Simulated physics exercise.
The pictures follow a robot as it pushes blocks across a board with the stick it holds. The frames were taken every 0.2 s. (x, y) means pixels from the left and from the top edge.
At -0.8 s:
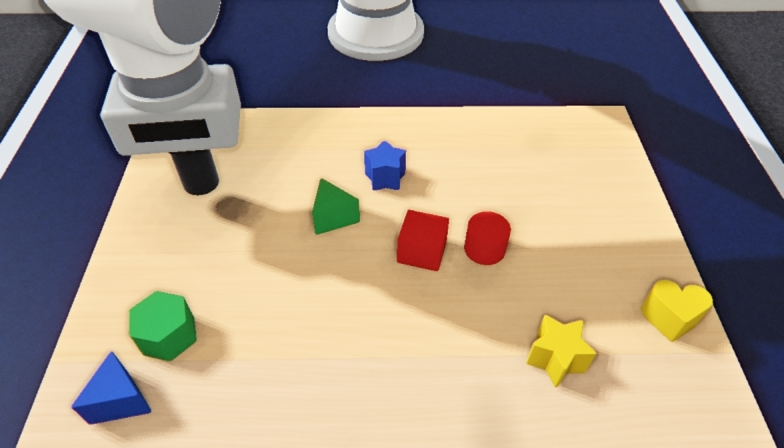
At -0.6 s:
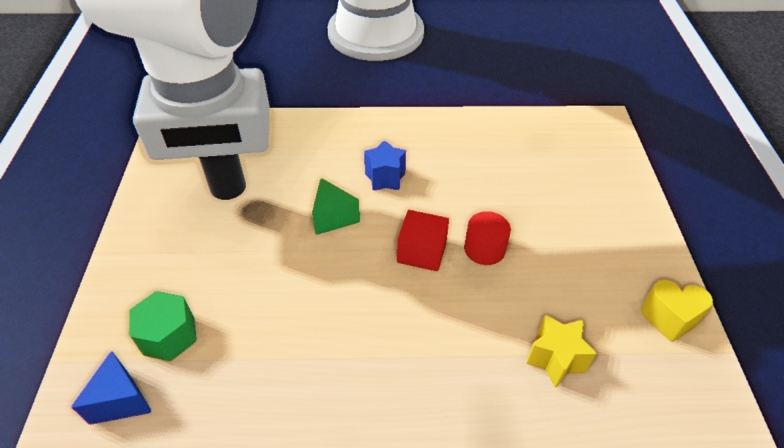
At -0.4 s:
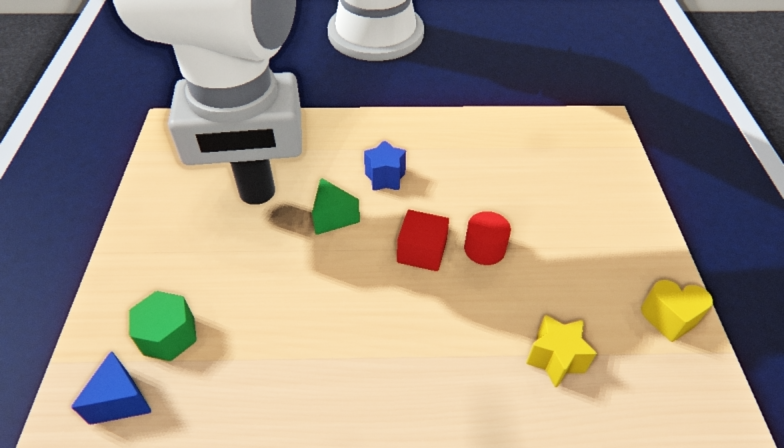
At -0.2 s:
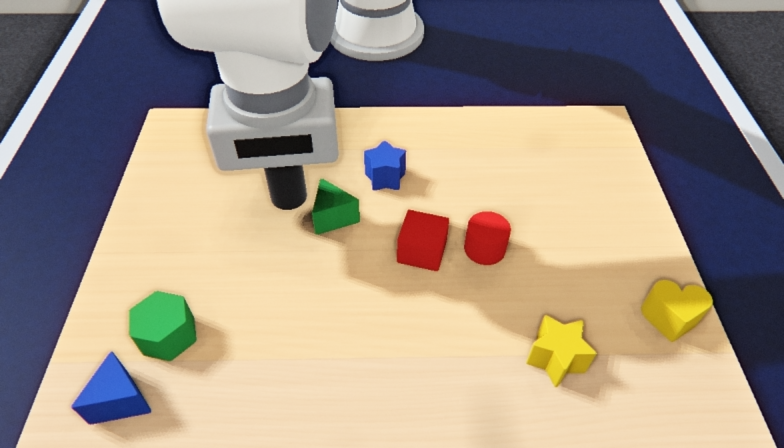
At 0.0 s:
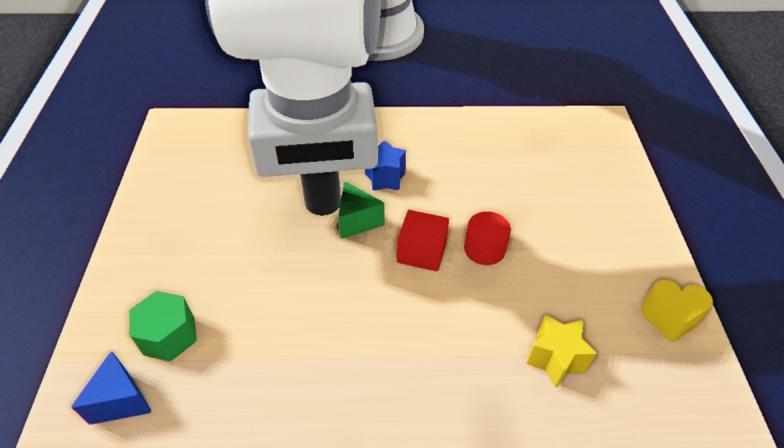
A robot arm with a black stick moved right across a wooden board scattered with colorful blocks, then nudged the green triangle slightly to the right, closer to the red blocks, while the others stayed put.
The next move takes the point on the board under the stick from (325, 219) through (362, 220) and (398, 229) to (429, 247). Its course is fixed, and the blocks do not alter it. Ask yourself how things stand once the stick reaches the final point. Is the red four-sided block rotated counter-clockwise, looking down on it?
Going by the path, no.
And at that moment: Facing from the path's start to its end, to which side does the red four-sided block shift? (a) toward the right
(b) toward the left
(a)
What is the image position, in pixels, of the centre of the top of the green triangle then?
The top centre is at (450, 203).
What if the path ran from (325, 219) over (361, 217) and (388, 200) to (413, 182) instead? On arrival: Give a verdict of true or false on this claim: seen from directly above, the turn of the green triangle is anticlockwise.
Answer: False.
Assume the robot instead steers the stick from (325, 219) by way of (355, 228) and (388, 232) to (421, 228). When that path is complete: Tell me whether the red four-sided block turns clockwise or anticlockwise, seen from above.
Watching from overhead, you'd notice the red four-sided block rotating clockwise.
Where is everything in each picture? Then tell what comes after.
The first picture shows stick tip at (202, 183); block tops, green triangle at (331, 196); red four-sided block at (424, 229); red disc at (489, 227).
The second picture shows stick at (228, 188); blocks unchanged.
The third picture shows stick at (258, 192); blocks unchanged.
The fourth picture shows stick at (289, 197); blocks unchanged.
The fifth picture shows stick at (323, 203); green triangle at (356, 200); red four-sided block at (424, 229); red disc at (489, 227).
What follows on the original path. One third of the way, stick at (363, 204); green triangle at (396, 201).
Two thirds of the way, stick at (399, 213); green triangle at (432, 200); red four-sided block at (438, 232), turned 40° clockwise.
At the end, stick at (431, 231); green triangle at (450, 203), turned 45° anticlockwise; red four-sided block at (461, 250), turned 40° clockwise; red disc in place.
